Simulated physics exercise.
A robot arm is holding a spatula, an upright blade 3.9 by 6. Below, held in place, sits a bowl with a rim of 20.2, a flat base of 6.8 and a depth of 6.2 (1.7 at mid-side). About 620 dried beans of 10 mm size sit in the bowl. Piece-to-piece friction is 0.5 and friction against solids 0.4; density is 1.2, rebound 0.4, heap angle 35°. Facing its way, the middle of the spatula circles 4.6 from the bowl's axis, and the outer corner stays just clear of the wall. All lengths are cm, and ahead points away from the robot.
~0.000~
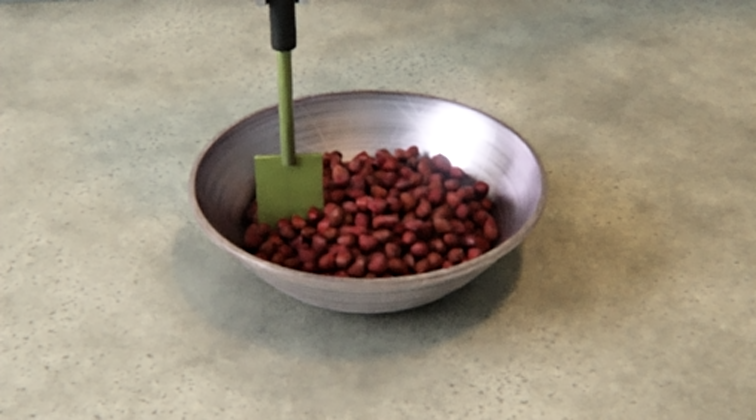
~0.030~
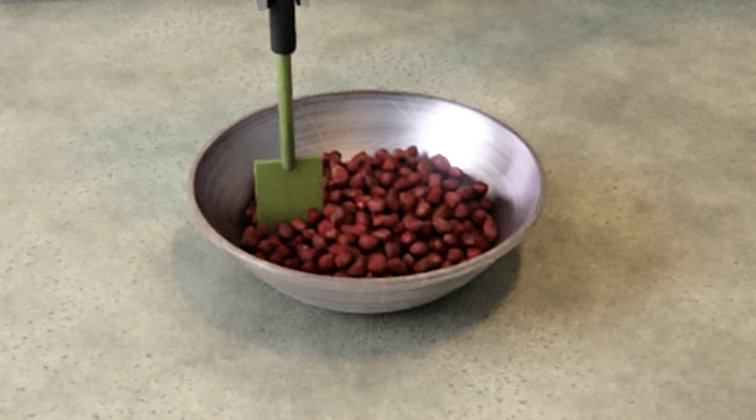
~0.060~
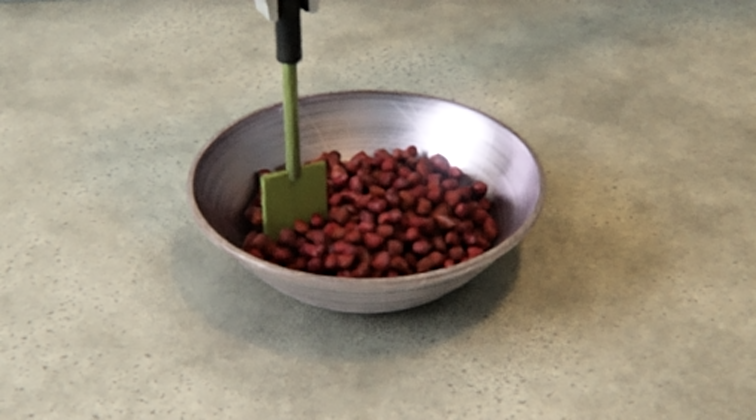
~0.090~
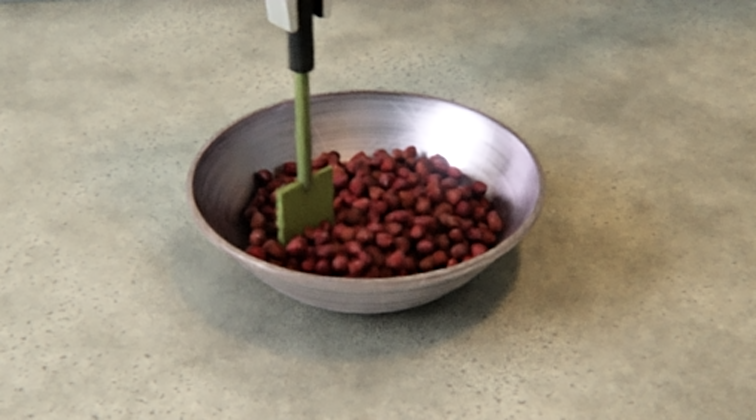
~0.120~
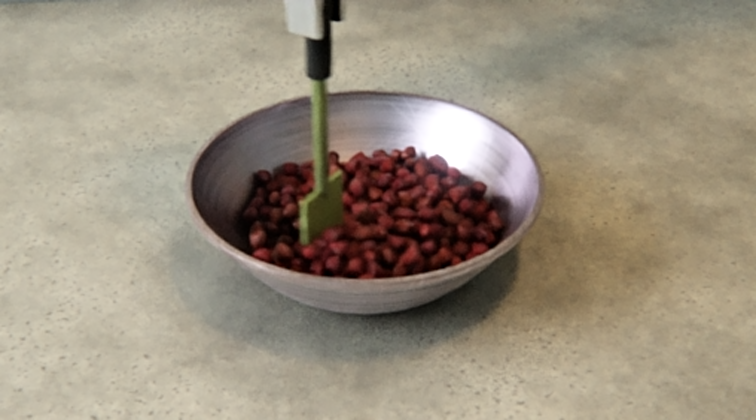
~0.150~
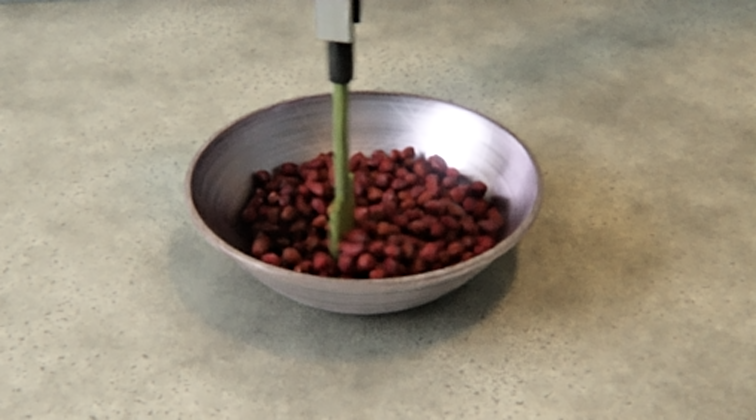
On a speckled grey-beige surface, a green spatula held upright by a robot arm rests in a metallic bowl of dark red beans, then sweeps through them toward the front and right, its blade turning edge-on while the bowl stays still.
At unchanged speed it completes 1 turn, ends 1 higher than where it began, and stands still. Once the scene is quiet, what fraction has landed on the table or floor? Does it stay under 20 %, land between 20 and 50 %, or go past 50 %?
It stays under 20 %.
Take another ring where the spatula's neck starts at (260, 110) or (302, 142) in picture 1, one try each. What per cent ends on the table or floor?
Roughly 5 % and 5 %.
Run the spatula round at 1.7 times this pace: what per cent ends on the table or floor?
That gives about 25 percent.
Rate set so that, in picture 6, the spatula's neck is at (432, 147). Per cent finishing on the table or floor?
Around 35 in a hundred.
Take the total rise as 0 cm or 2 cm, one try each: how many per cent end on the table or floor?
Estimates: 10 % and 5 %.
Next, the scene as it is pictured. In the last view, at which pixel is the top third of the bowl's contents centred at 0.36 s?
Around (457, 164).
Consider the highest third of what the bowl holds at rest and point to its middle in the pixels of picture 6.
I'd say close to (303, 230).
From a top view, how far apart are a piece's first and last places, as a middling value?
About 6 centimetres.
After 0.36 s, 182° round, highest piece 9 above the table; 601 in the bowl, 5 on the table or floor, 14 in flight or on the tool.
After 0.56 s, 293° round, highest piece 9 above the table; 570 in the bowl, 36 on the table or floor, 14 in flight or on the tool.
After 0.87 s, 0° round, highest piece 6 above the table; 560 in the bowl, 60 on the table or floor.
After 1.57 s, 0° round, highest piece 6 above the table; 560 in the bowl, 60 on the table or floor.
At rest, 560 in the bowl, 60 on the table or floor. That is 10 % on the table or floor.
